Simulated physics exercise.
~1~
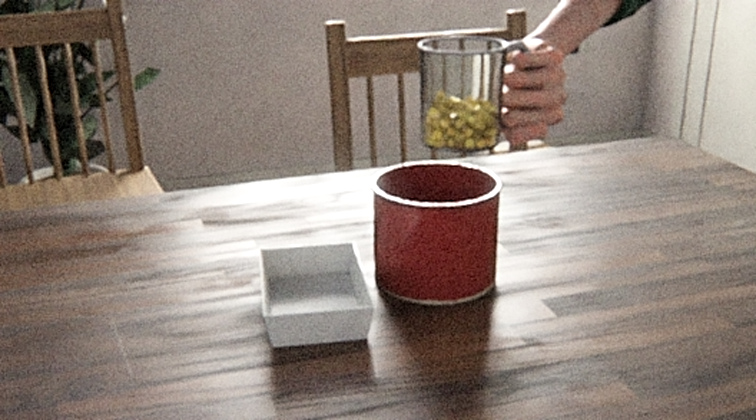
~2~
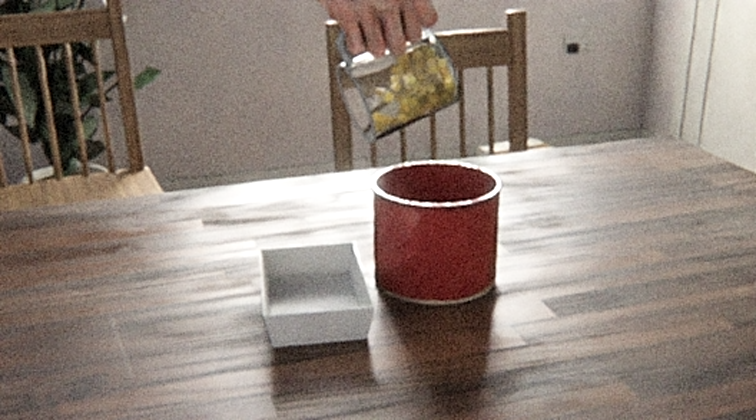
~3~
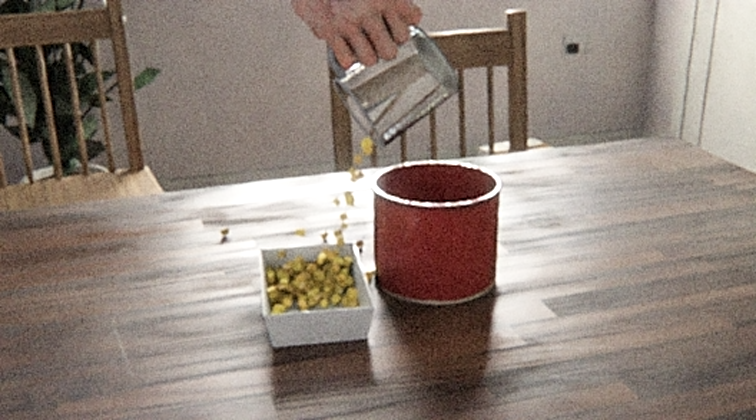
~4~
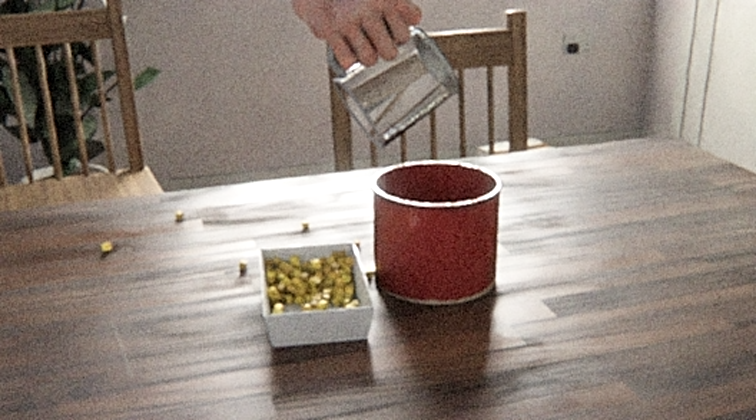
A hand brings a clear cup of yellow cubes over a wooden table and tips it until it is upside down, pouring them into a white tin beside a red pot. Nearly all end in the tin, with a few scattered on the table and the cup empty.
